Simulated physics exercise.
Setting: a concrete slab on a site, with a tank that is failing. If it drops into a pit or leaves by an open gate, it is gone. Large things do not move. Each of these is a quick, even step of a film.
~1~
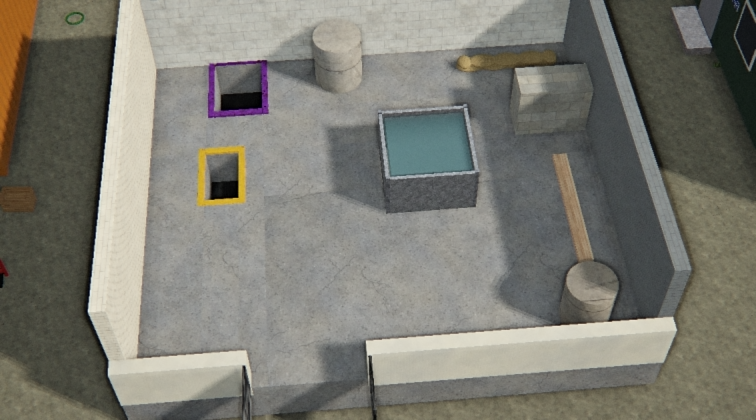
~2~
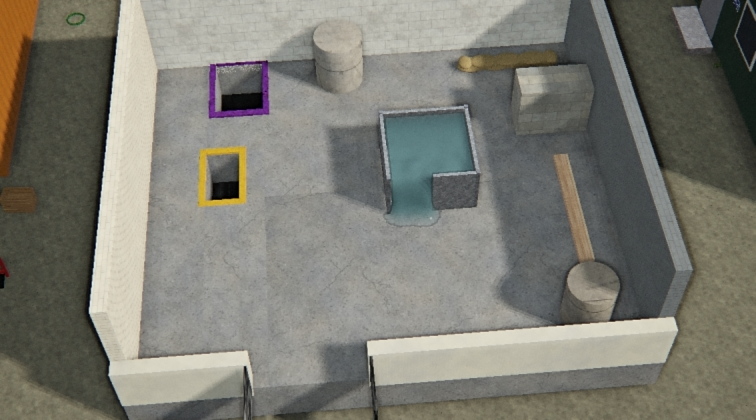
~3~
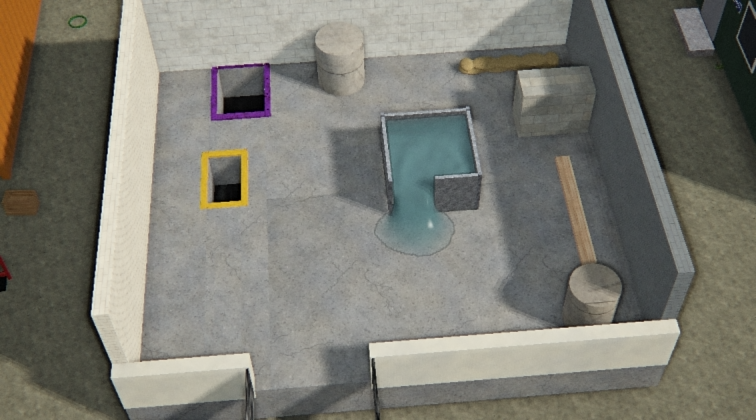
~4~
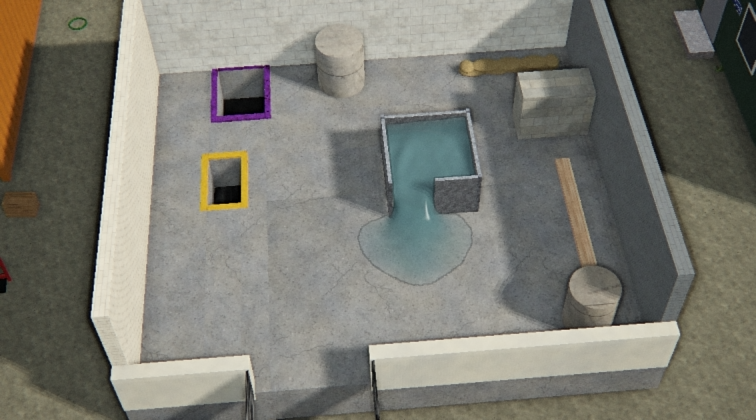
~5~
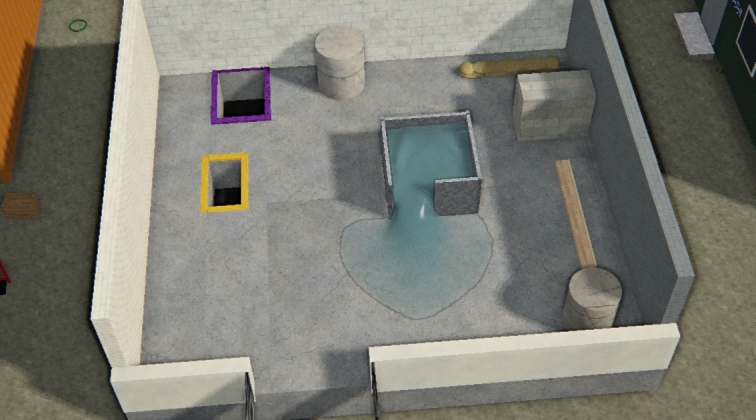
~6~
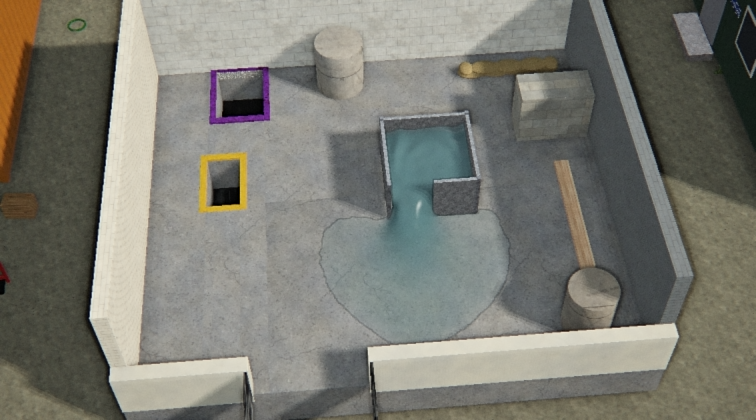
At first, still water fills an open square tank on a walled concrete slab, with purple- and yellow-edged openings to the left. Then a gap appears in the tank's front side and water pours out onto the floor. The puddle spreads steadily forward and sideways, growing into a broad, rounded pool.
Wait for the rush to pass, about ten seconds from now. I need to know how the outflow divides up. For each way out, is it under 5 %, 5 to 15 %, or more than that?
The gate pulls in a good deal - past fifteen per cent; the purple pit pulls in barely a drop - beneath five per cent; the yellow pit pulls in barely a drop - beneath five per cent.
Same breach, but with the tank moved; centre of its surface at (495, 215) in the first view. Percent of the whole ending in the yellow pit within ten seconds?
In per cent: Yellow 8.
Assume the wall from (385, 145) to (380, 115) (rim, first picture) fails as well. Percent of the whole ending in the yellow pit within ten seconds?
About 30 percent ends up in the yellow pit, by my reckoning.
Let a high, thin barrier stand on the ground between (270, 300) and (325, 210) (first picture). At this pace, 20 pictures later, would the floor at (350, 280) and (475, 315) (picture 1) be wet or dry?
Soaked, soaked.
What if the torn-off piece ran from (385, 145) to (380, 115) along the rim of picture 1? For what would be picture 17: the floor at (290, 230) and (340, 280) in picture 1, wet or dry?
Submerged, then untouched.
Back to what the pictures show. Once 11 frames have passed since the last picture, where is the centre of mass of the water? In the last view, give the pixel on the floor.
Close to (427, 255), I reckon.
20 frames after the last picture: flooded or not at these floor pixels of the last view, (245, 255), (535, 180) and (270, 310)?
Points in order - 1: Unwetted; 2: Unwetted; 3: Inundated.
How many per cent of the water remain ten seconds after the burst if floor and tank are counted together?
Roughly 72 %.
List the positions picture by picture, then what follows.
The first frame shows still water in the open tank at (427, 145).
In the second frame, water pours out at (411, 199) and has run to (436, 216).
In the third frame, water pours out at (413, 202) and has run to (432, 250).
In the fourth frame, water pours out at (413, 205) and has run to (410, 280).
In the fifth frame, water pours out at (413, 207) and has run to (418, 315).
In the sixth frame, the front is at (405, 345), out from the gap at (412, 207).
A moment on, water covers 25 % of the floor; the gate 1 %, the purple pit 0 %, the yellow pit 0 %.
Next, water covers 30 % of the floor; the gate 7 %, the purple pit 0 %, the yellow pit 0 %.
Then, water covers 30 % of the floor; the gate 14 %, the purple pit 0 %, the yellow pit 0 %.
Later, water covers 50 % of the floor; the gate 21 %, the purple pit 0 %, the yellow pit 0 %.
In the end, water covers 70 % of the floor; the gate 25 %, the purple pit 0 %, the yellow pit 3 %.
